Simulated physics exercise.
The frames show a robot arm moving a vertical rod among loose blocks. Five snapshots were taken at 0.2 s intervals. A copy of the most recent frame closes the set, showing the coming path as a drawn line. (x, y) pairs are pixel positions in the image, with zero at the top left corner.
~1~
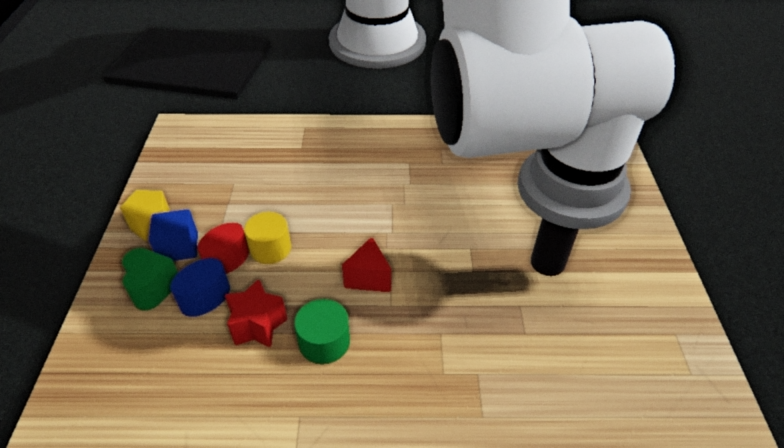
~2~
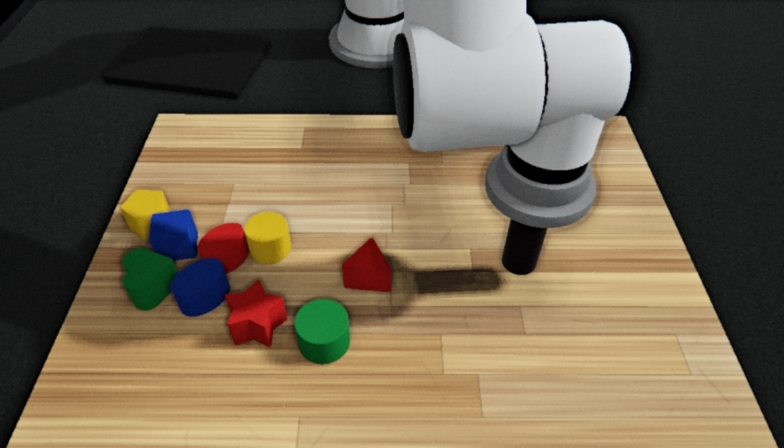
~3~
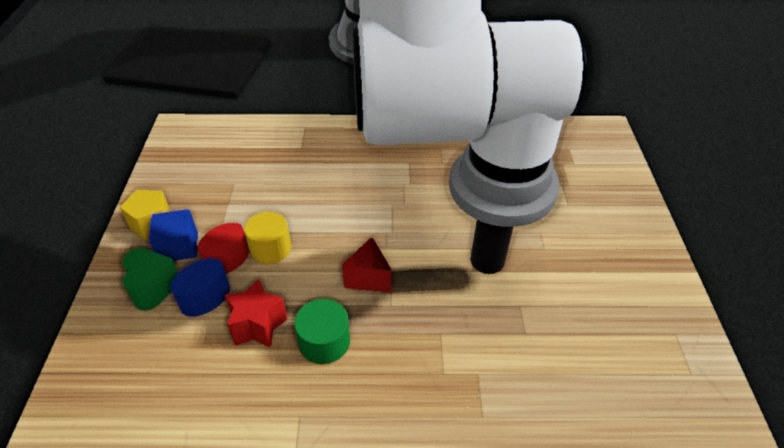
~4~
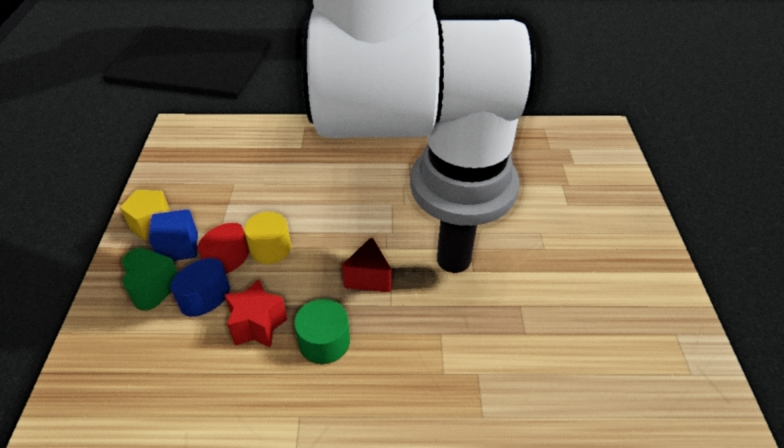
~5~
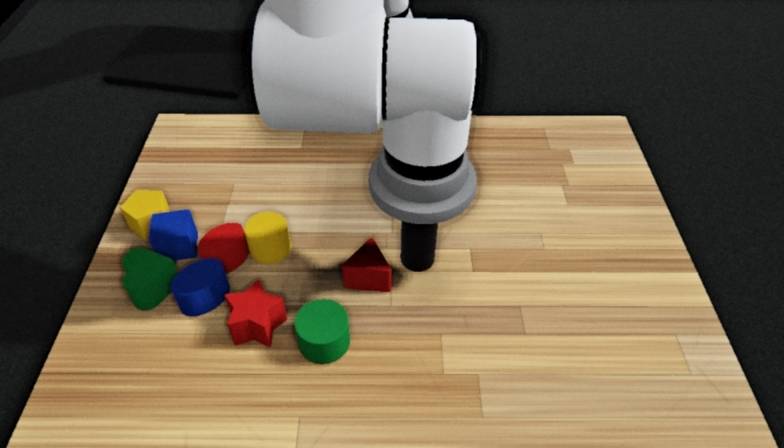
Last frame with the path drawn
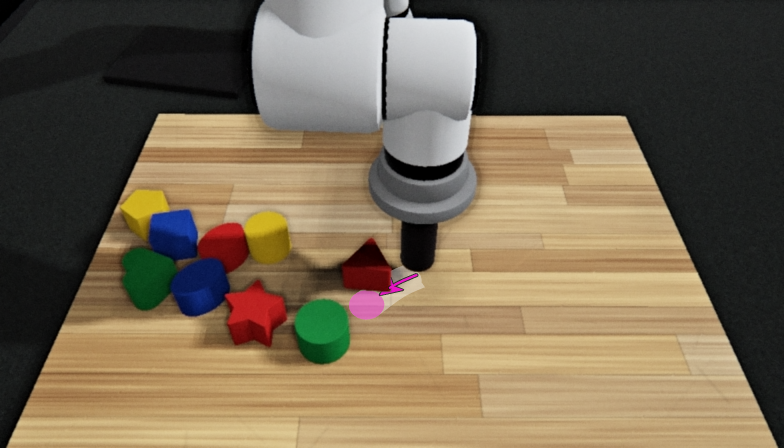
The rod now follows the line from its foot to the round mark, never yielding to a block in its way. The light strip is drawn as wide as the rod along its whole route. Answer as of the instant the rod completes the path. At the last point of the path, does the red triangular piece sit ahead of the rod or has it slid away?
Slid away.
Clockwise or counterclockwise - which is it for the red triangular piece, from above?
It swings round clockwise.
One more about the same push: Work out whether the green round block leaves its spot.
That block remains where it is.
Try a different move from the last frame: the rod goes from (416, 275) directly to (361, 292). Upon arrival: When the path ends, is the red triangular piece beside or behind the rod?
In short: No.
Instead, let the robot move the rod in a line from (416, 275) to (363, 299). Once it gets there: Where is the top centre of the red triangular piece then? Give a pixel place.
Put as a pixel place, it's (334, 263).
Drawn move, from (416, 275) over (390, 288) to (367, 305).
The first path, step by step. Halfway along, rod (390, 272); red triangular piece (357, 260), turned 25° clockwise.
At the end, rod (366, 289); green round block still; red triangular piece (341, 266), turned 65° clockwise.
